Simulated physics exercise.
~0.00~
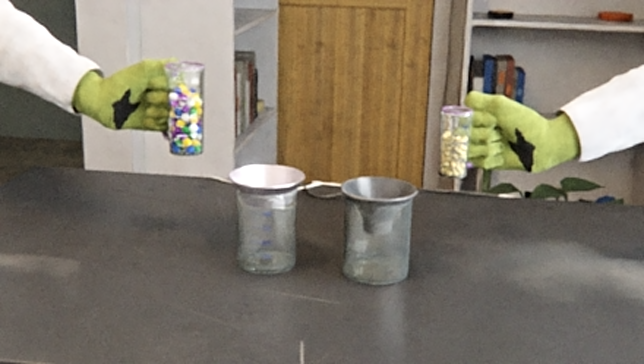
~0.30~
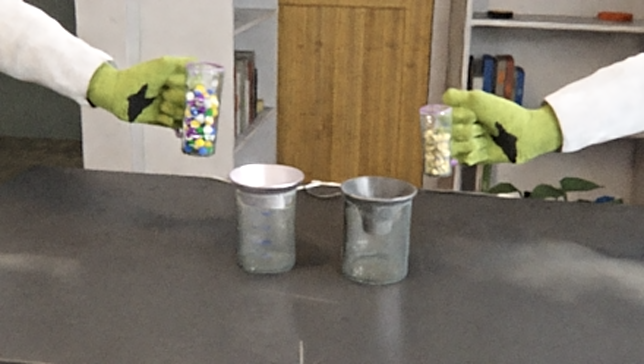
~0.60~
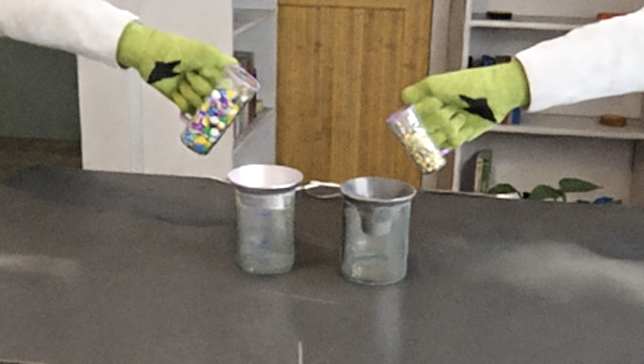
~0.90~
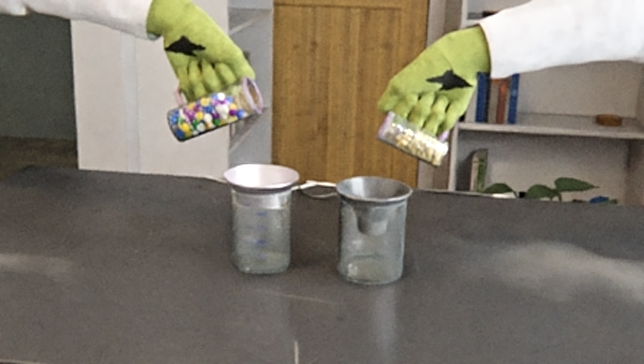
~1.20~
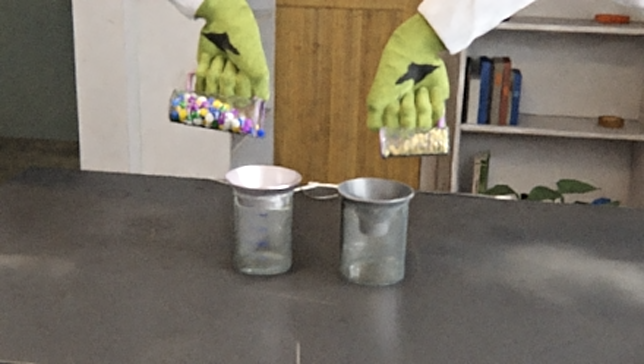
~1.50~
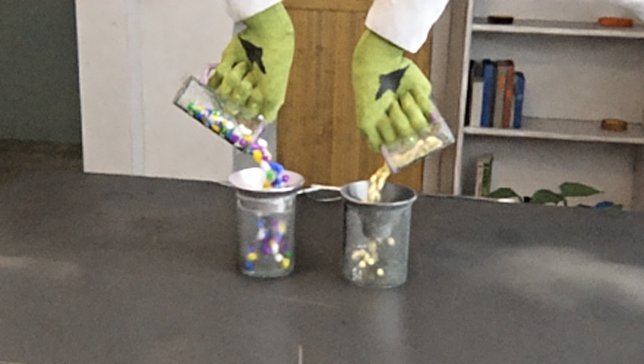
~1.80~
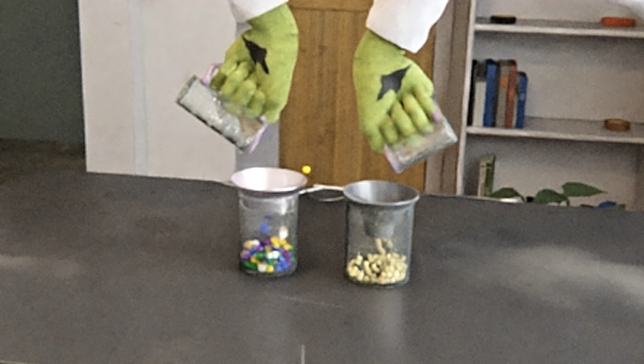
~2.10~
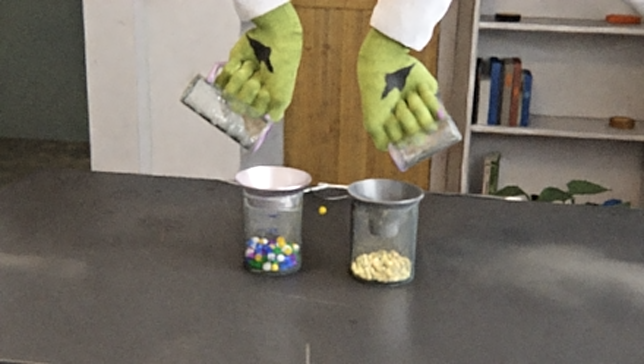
In the video, two green-gloved hands tip cups over funnels set in two glass jars, pouring colourful beads on the left and pale yellowish pieces on the right. Both loads collect in the jars, except for a stray yellow bead that drops outside the left one.
